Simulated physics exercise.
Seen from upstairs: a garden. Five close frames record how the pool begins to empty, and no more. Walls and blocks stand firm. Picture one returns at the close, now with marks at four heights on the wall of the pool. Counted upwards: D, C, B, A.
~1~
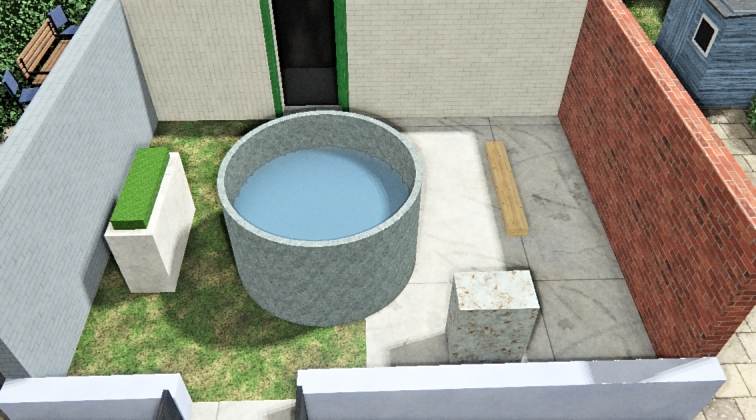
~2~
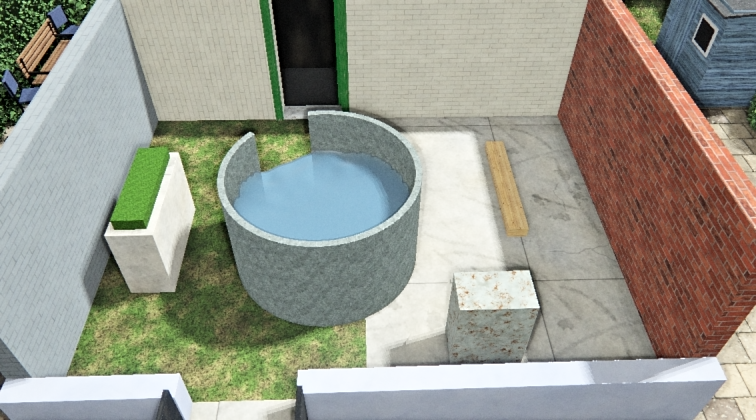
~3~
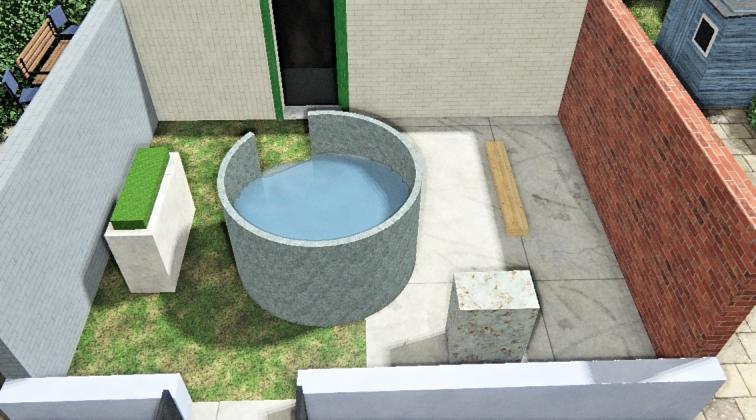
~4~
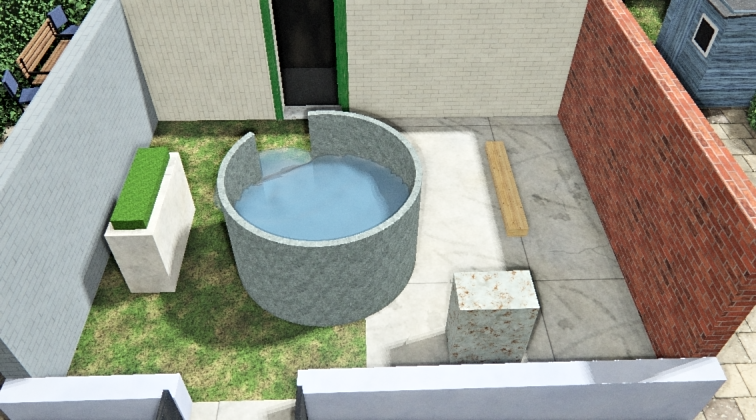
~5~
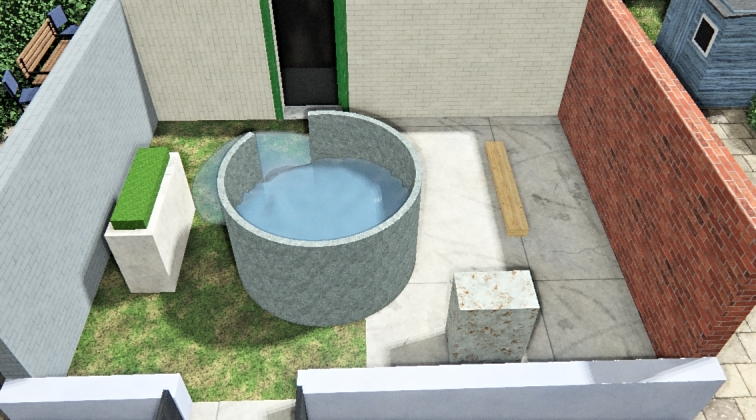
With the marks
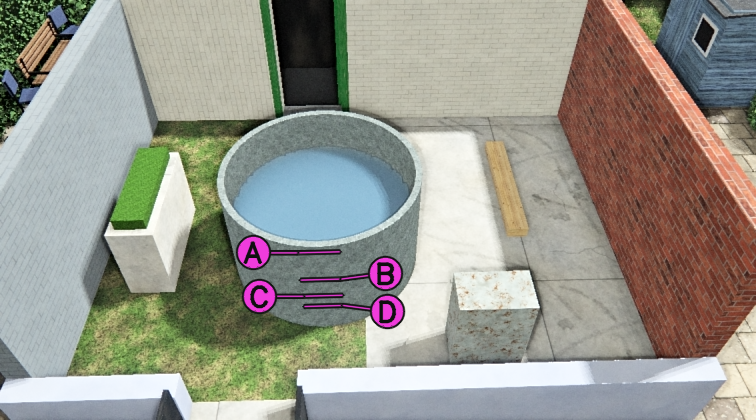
At the start, a round stone pool of still blue water stands whole in a walled yard, between a planter and a wooden plank. A section of its back wall is then gone, leaving a gap, and water pours through it, spreading over the grass behind and to the left.
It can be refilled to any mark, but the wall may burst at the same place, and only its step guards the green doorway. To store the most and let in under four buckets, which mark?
Use level D.
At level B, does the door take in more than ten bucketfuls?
Yes, it does.
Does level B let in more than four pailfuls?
Yes.
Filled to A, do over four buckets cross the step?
Yes, it does.
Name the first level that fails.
C.
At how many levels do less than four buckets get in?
One of them.
In magenta, A at (318, 252); B at (321, 279); C at (322, 295); D at (323, 305); from the bottom up D, C, B, A.
With A, dozens of bucketfuls pour in.
With B, dozens of bucketfuls pour in.
With C, about 10 bucketfuls get in.
With D, a bucket or two gets in.
